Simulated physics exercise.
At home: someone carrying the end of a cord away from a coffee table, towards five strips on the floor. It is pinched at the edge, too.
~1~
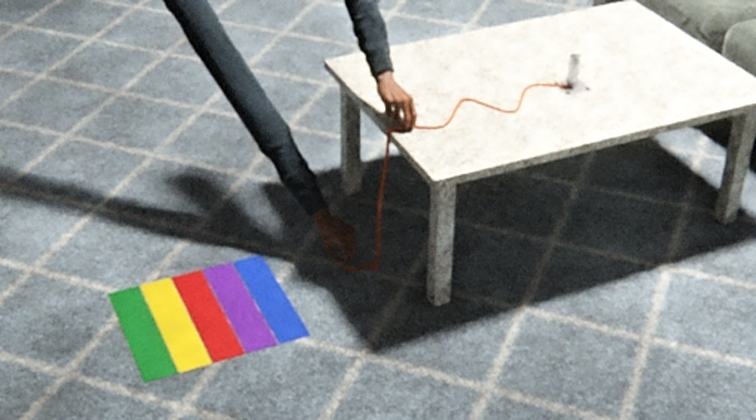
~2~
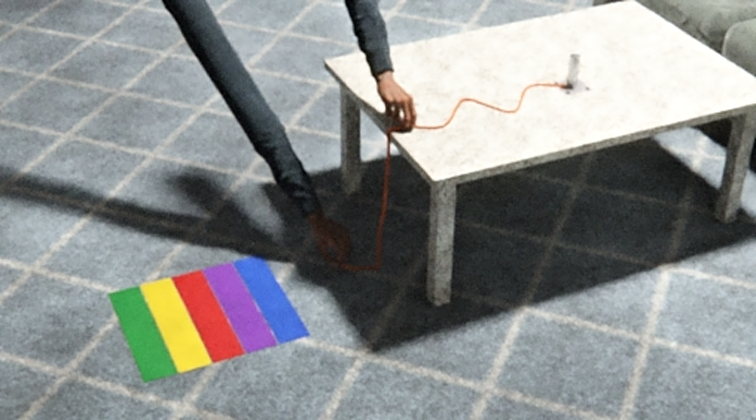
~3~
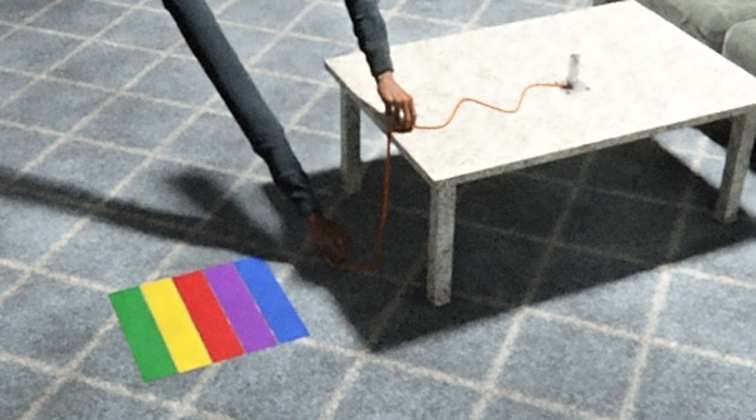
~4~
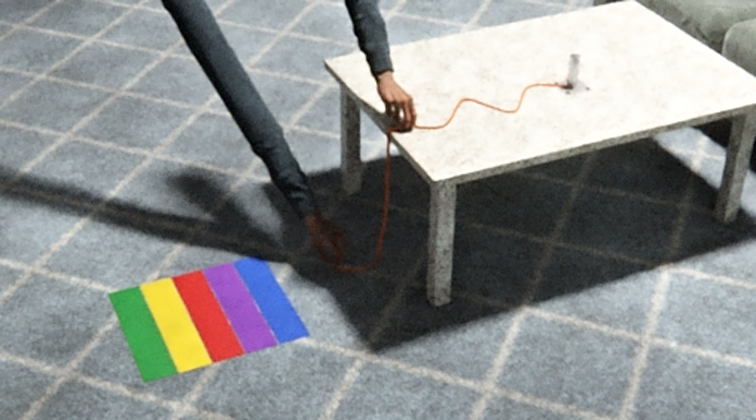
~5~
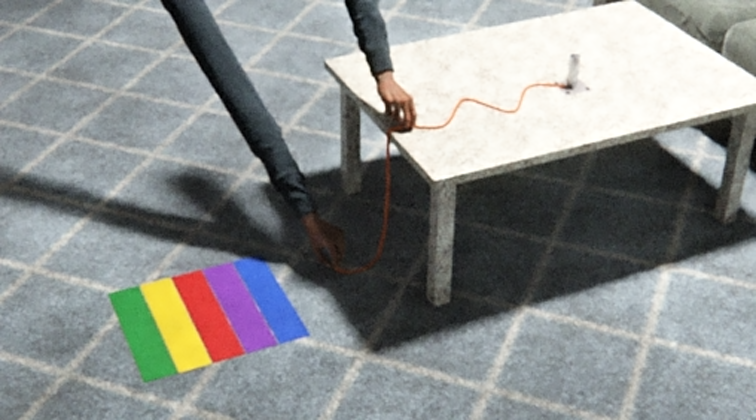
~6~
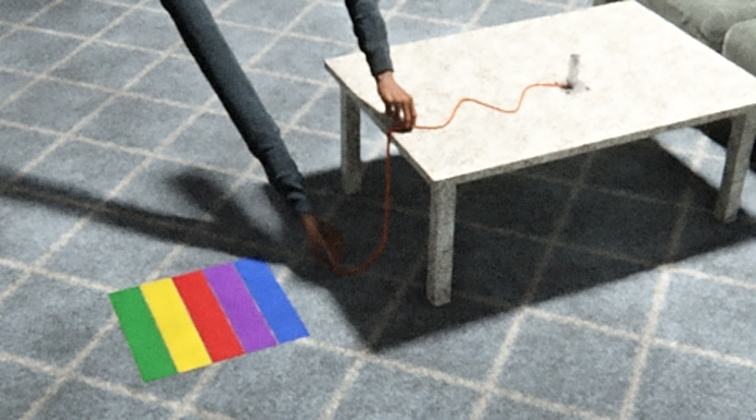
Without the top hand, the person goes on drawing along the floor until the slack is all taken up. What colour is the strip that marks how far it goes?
That strip is yellow.
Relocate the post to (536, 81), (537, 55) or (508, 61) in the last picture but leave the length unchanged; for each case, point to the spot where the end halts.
The places come out near (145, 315), (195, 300) and (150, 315).
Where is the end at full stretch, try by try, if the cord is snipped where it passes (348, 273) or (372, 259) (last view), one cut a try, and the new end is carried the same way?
The pixels are (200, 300) and (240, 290), in that order.
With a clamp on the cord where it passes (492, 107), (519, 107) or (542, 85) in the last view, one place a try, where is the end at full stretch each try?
First (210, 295), next (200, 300), last (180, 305).
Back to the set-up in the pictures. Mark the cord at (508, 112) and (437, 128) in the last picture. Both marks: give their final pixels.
(479, 108), then (377, 142).
Soon after, end near (227, 293); over purple.
Then, end near (194, 302); over red.
At full stretch, end near (173, 307); over yellow. It gets as far as the yellow strip.
